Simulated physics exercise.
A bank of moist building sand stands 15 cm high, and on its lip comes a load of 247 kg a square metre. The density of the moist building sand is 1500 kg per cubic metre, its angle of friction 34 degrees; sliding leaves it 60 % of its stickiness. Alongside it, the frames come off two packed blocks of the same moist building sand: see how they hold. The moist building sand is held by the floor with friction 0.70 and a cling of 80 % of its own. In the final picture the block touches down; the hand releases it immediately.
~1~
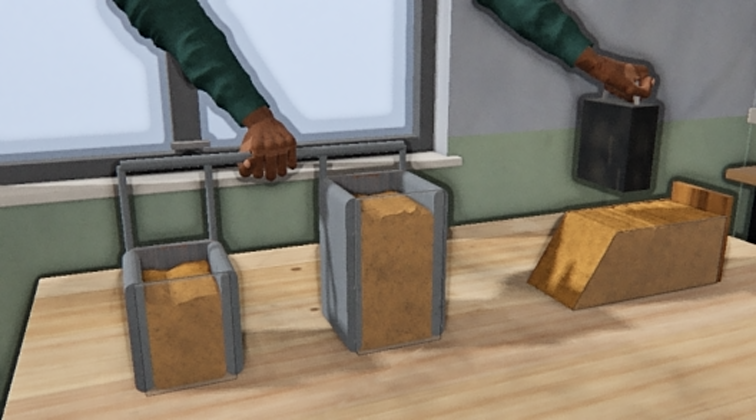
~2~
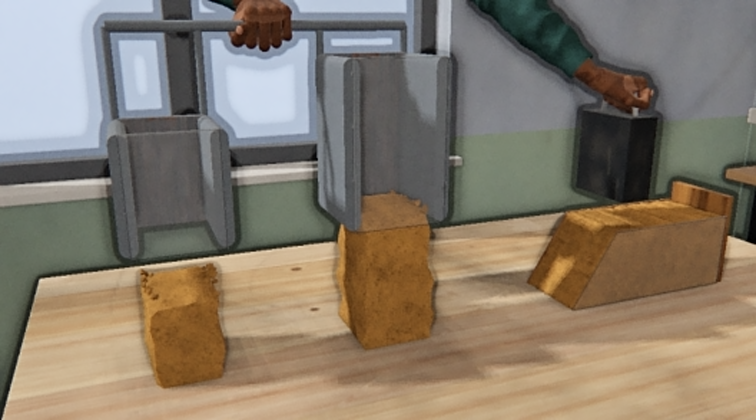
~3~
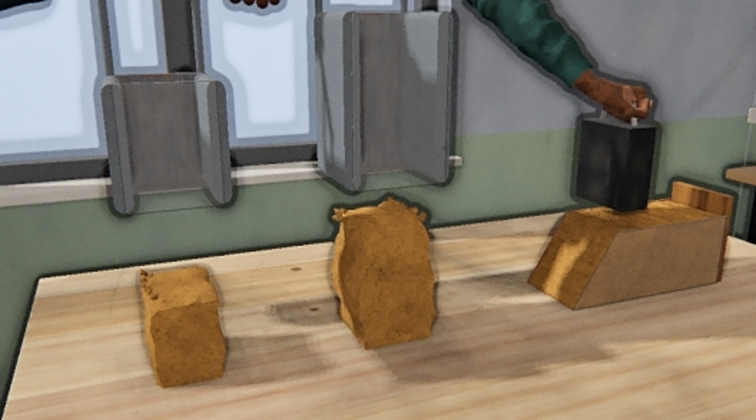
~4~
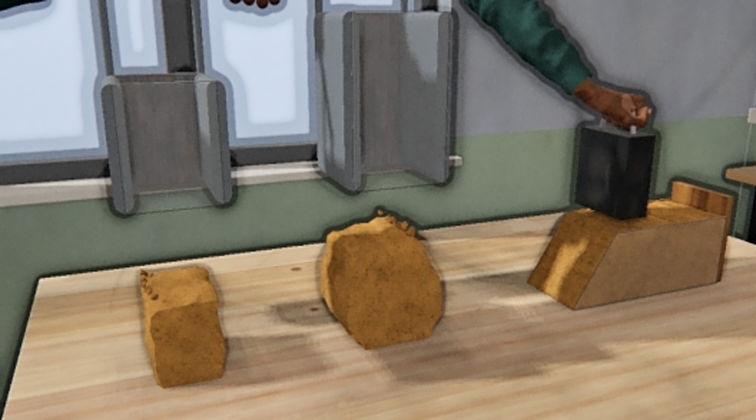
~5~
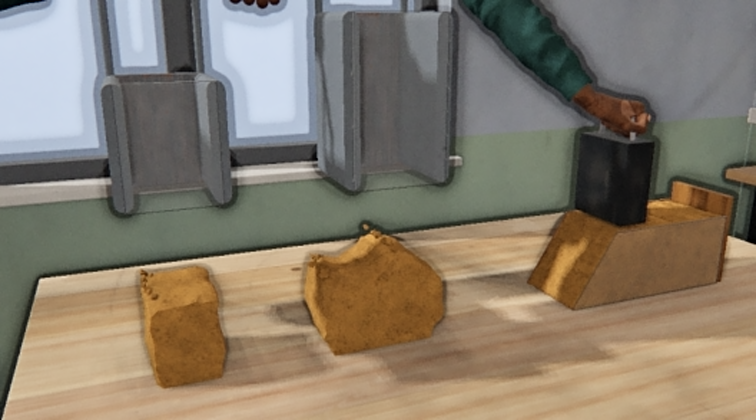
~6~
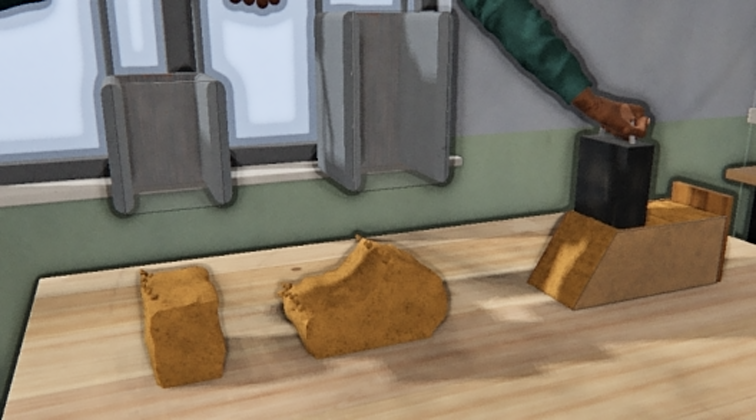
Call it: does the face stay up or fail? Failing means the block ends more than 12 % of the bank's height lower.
It stays up.
Last picture + 0.13 s, the block is down by 3 % of the bank's height and stands upright.
Last picture + 0.31 s, the block is down by 3 % of the bank's height and stands upright.
Last picture + 0.47 s, the block is down by 3 % of the bank's height and stands upright.
Last picture + 0.62 s, the block is down by 3 % of the bank's height and stands upright.
Last picture + 0.94 s, the block is down by 3 % of the bank's height and stands upright.
